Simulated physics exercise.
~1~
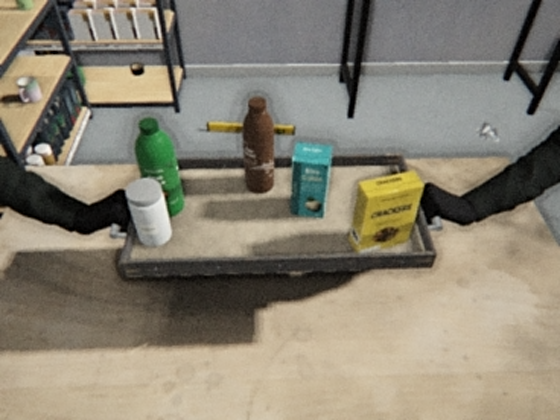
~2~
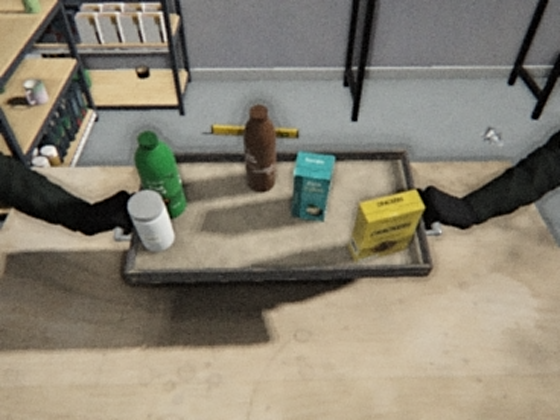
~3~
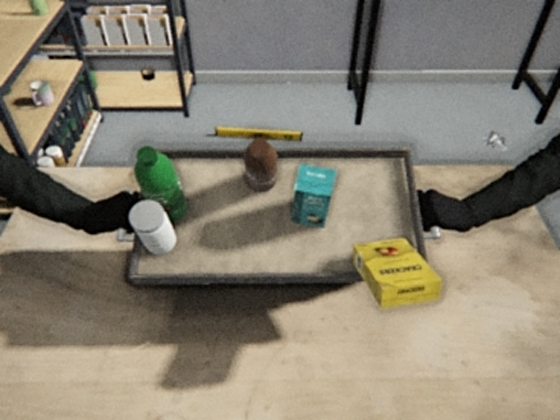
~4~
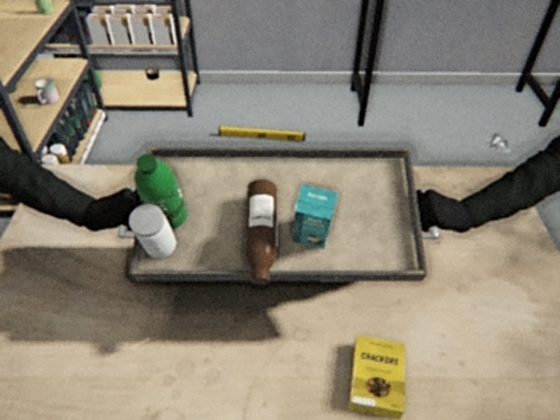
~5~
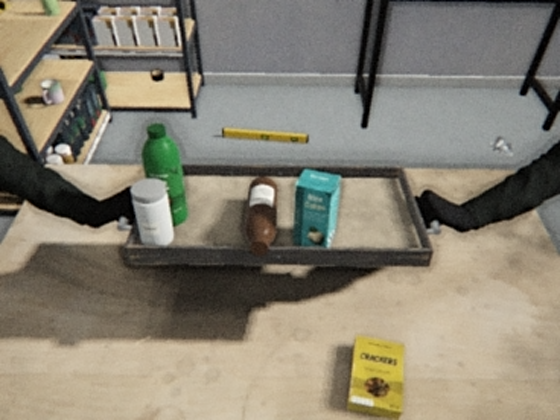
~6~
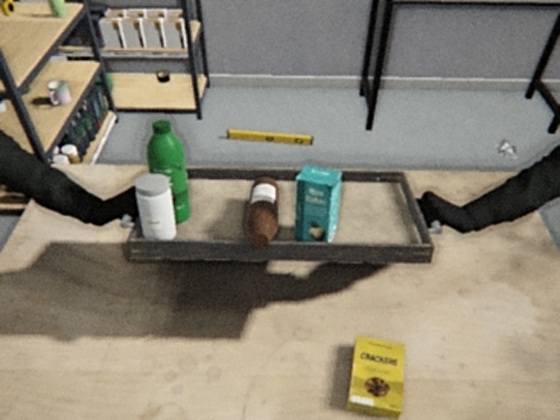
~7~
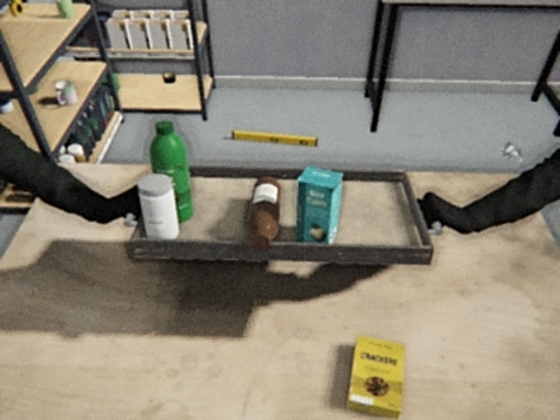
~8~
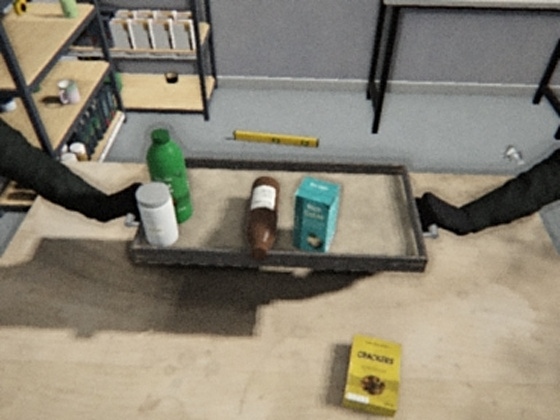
At the start, two dark-sleeved hands hold a rimmed tray above a wooden table, with a green bottle, white jar, brown bottle, turquoise carton and yellow crackers packet all standing on it. The near edge dips, and the packet at the right tips over the near rim as the brown bottle starts to lean. The packet lands on the table while the brown bottle falls onto its side, neck toward the viewer. The hands then tilt the tray the other way before easing it back toward level. The brown bottle still lies between the upright green bottle, jar and carton, with the packet on the table below.
